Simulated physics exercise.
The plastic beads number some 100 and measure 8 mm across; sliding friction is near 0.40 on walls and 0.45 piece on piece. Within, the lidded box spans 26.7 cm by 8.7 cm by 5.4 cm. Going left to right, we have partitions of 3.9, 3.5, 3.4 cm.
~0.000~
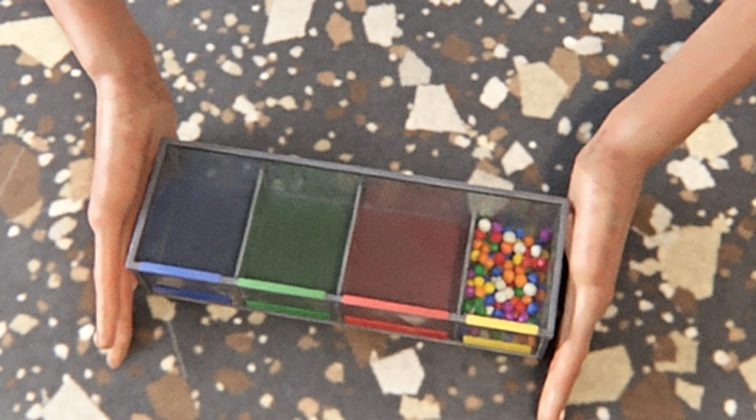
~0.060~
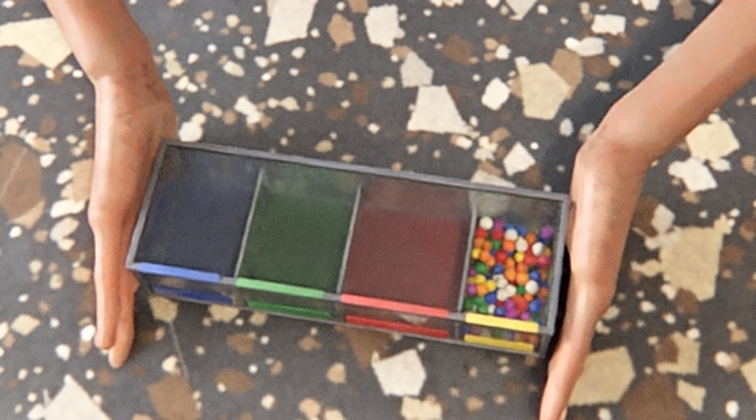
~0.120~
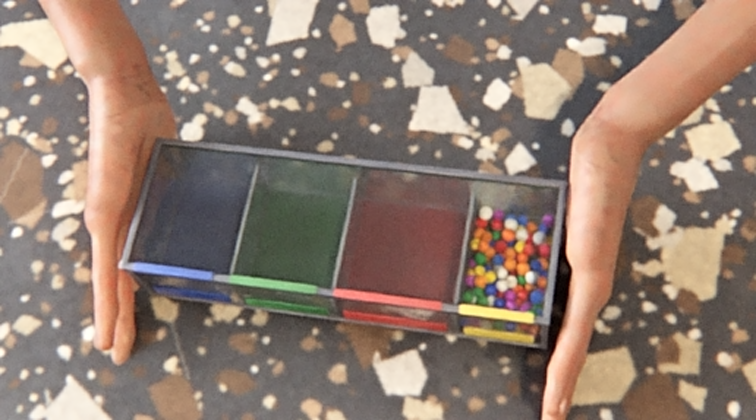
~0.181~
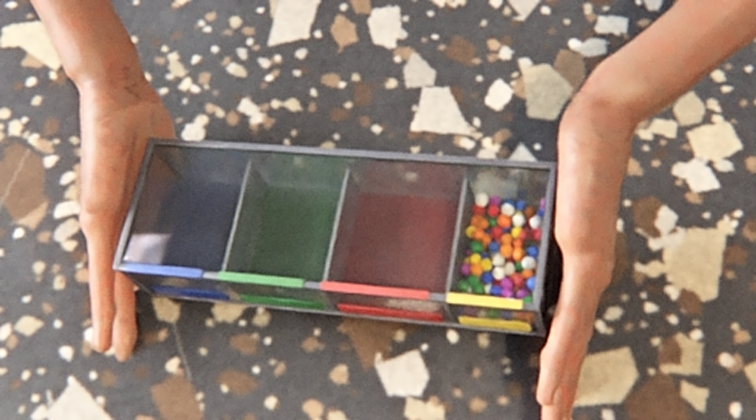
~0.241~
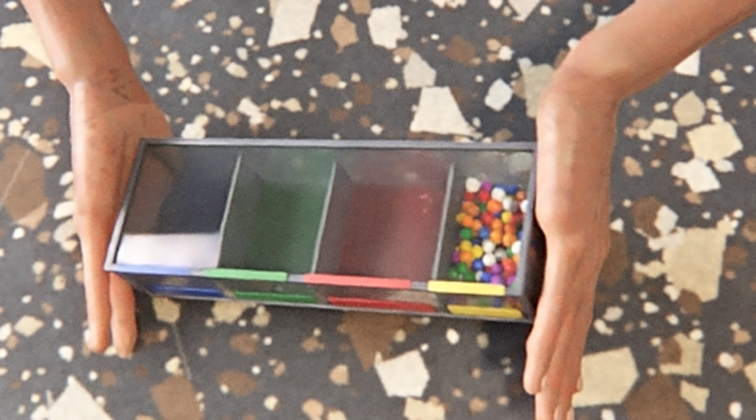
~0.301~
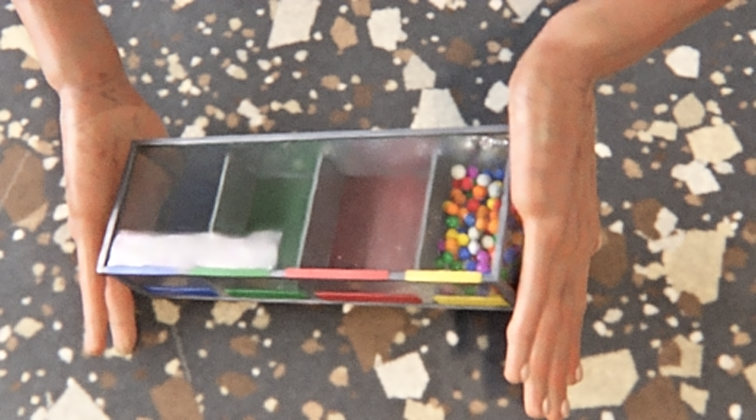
A clear lidded box, held between two hands over a speckled surface, sits nearly still at first, colourful beads filling its rightmost, yellow-marked section. The hands then tilt it, the right side shifting leftward as the left dips, while a whitish patch appears and spreads across the blue and green sections.
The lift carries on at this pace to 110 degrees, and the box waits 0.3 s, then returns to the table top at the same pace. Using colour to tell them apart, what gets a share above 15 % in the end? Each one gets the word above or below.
One by one: Red: Stays behind the line; blue: Crosses the line; green: Stays behind the line; yellow: Stays behind the line.
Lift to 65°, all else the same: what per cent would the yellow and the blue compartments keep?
Yellow 100 %; blue 0 %.
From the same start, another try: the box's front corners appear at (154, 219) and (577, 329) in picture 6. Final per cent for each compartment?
That leaves red with 0 percent, blue with 0, green with 0 and yellow with 100 percent.
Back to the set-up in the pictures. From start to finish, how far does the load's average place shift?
Around 21.0 centimetres.
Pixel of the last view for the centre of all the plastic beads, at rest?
Approximately (195, 249) in the last view.
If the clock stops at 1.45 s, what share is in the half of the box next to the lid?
Around 90 %.
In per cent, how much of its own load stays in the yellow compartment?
Share retained: Some 0 per cent.
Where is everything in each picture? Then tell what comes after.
The first frame shows box tilt 0 degrees, front corners at (134, 263) and (547, 331); yellow 100 %.
The second frame shows box tilt 1 degrees, front corners at (133, 264) and (547, 328).
The third frame shows box tilt 6 degrees, front corners at (128, 264) and (543, 318), lowest corner left front.
The fourth frame shows box tilt 11 degrees, front corners at (121, 265) and (533, 304), lowest corner left front.
The fifth frame shows box tilt 17 degrees, front corners at (113, 265) and (516, 289), lowest corner left front.
The sixth frame shows box tilt 23 degrees, front corners at (105, 268) and (493, 276), lowest corner left front; yellow 100 %. Its pace works out near 95 degrees a second.
After 1.45 s, tilt 110 degrees; red 15 %, blue 50 %, green 35 %, yellow 5 %.
After 2.22 s, tilt 55 degrees; red 5 %, blue 95 %.
Then, at 3.01 s, tilt 0 degrees; red 5 %, blue 95 %.
By 3.6 s all is still; red 5 %, blue 95 %, green 0 %, yellow 0 %.
